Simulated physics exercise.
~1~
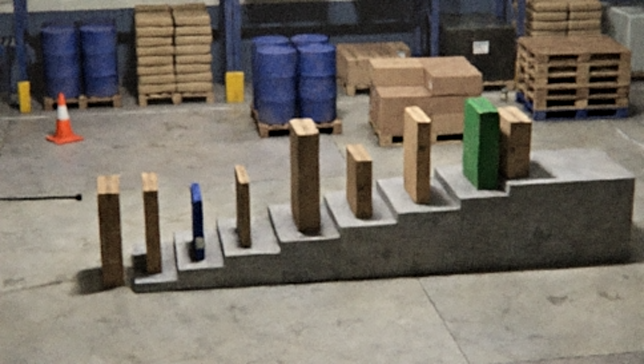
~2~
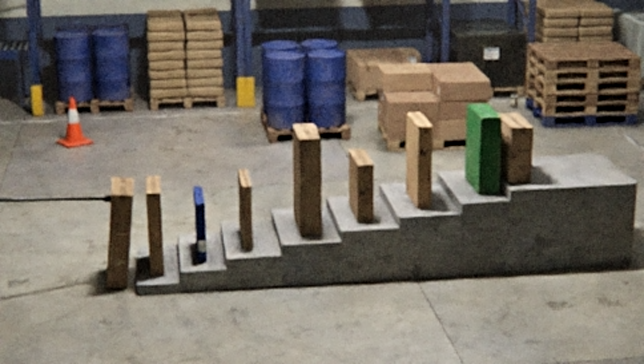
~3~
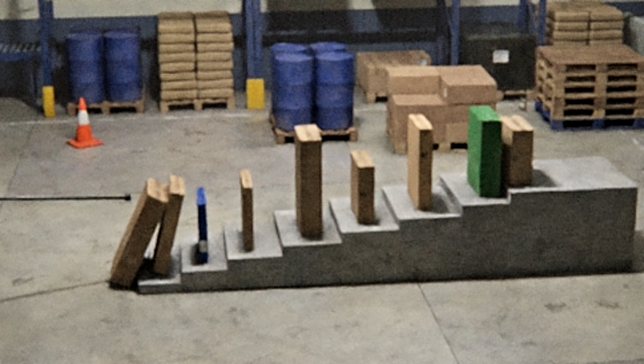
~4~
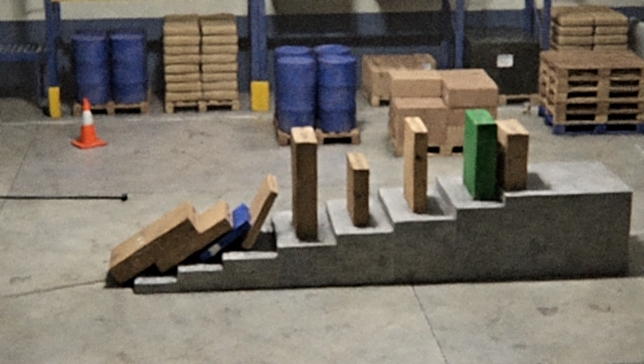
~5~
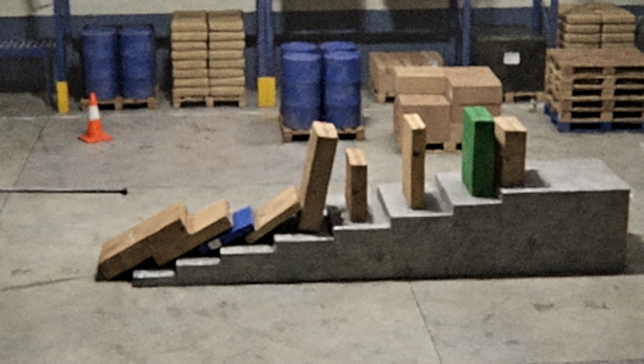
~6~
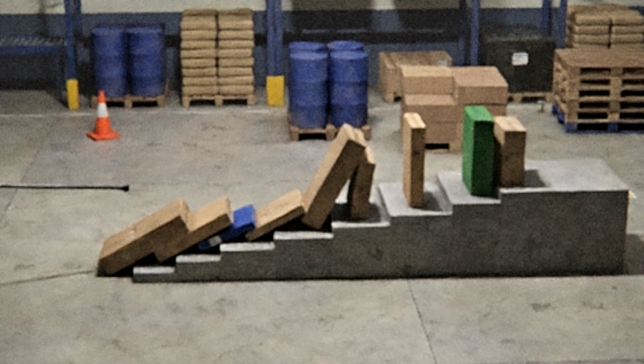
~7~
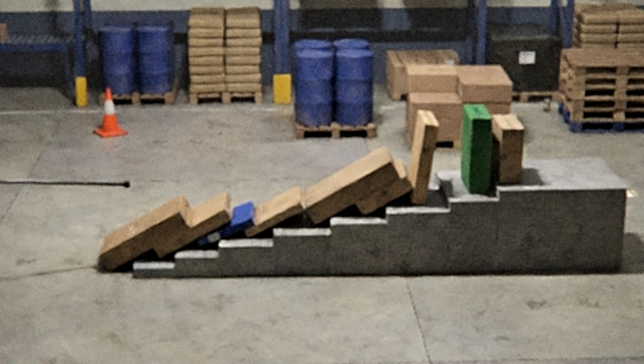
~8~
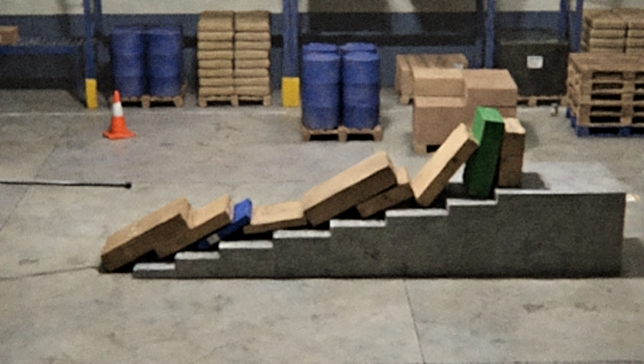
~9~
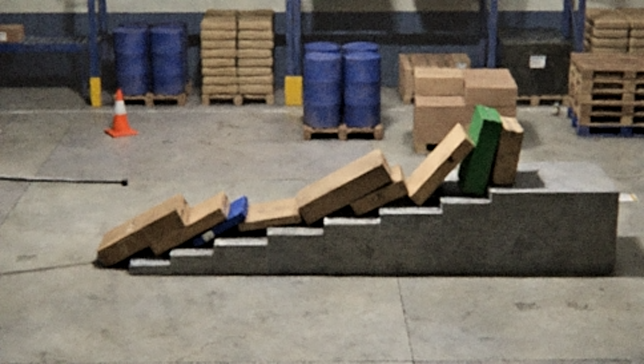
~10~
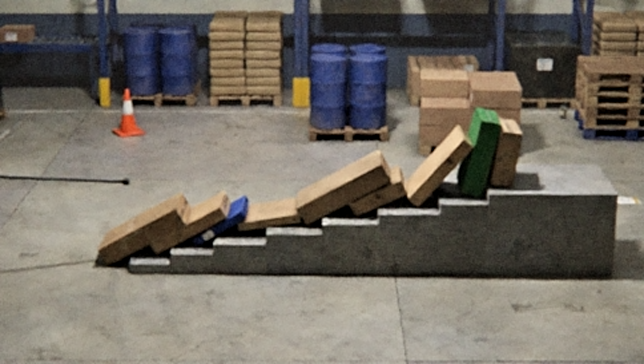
A thin dark pole reaches in from the left toward a row of nine upright wooden-looking cartons climbing low grey steps in a warehouse, seen from the side and slightly above as the view drifts gently. Blue barrels, stacked pallets and an orange cone stand behind. The pole tips the first carton, on the floor at the left, into its neighbour, and the blue one and those beyond topple rightward up the steps in turn. The tall middle carton falls onto the next, and another leans into the green one. The green carton tilts slightly against the last, and both stay standing.
